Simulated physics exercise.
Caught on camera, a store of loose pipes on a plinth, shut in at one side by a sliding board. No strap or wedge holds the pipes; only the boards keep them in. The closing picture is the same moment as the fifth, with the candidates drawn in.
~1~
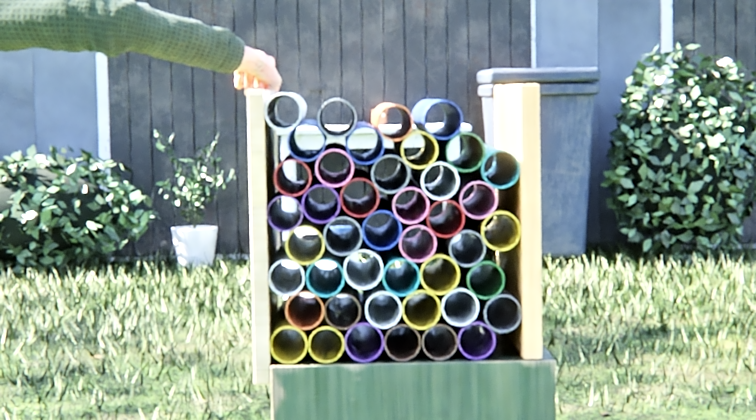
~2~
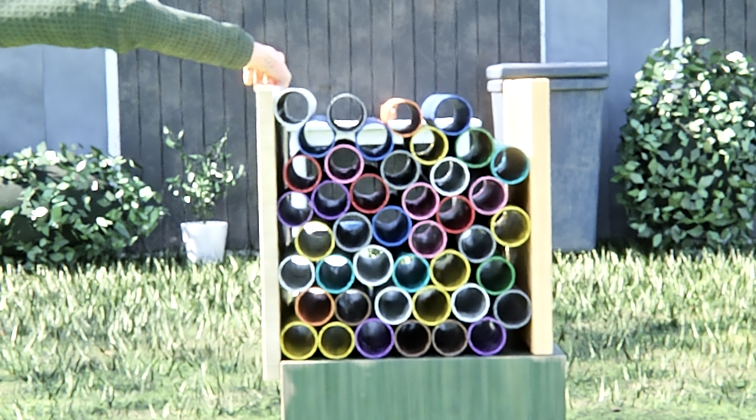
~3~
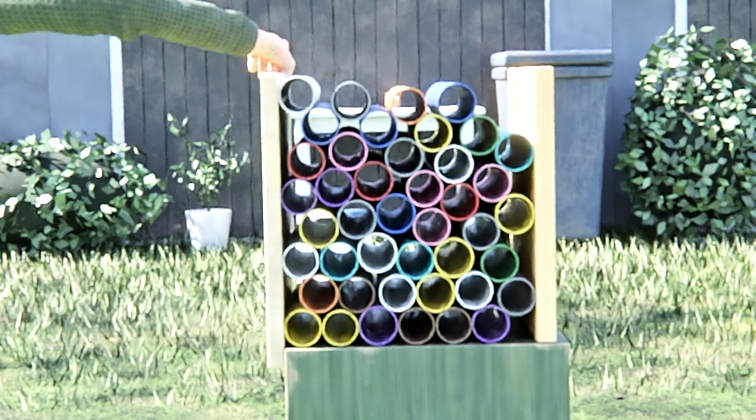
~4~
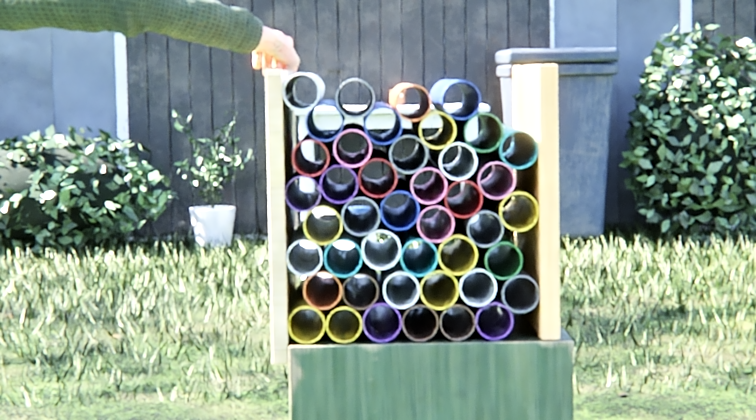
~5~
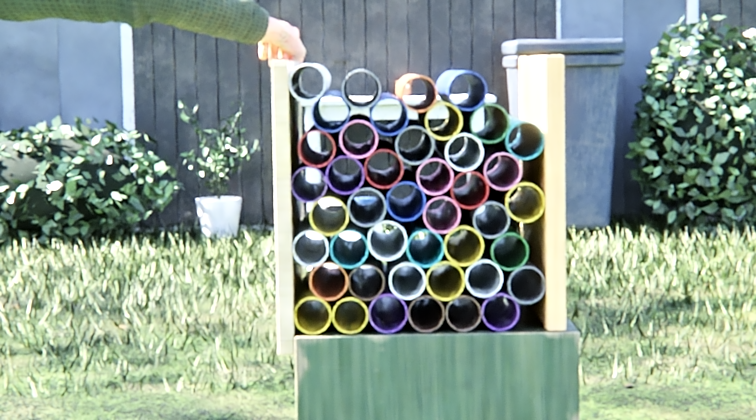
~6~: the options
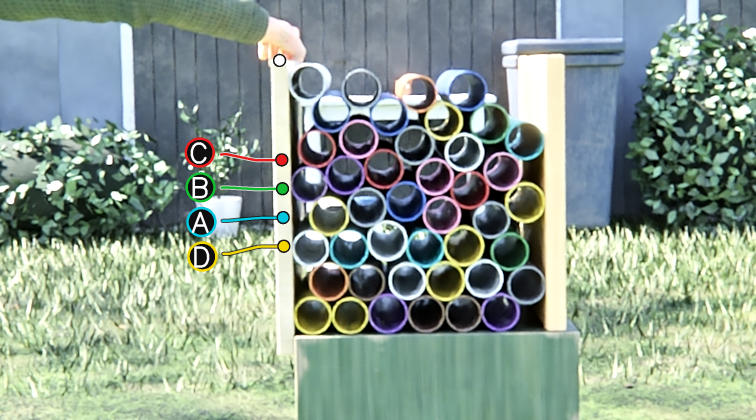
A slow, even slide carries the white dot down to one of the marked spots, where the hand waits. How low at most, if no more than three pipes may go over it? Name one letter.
The last mark within the limit is B.
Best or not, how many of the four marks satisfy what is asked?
Two of the four.
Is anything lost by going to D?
Yes, at D.
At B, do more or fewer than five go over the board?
At B, fewer than five.
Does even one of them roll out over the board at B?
Yes, at B.
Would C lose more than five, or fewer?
At C, fewer than five.
On the copy, A at (283, 217); B at (283, 189); C at (282, 160); D at (284, 247); the white dot at (280, 61).
On B. First, top of the board (289, 118).
Then, top of the board (290, 184).
Finally, top of the board (291, 188), two out over the board.
By contrast, A more than three out over the board; C one out over the board; D more than three out over the board.
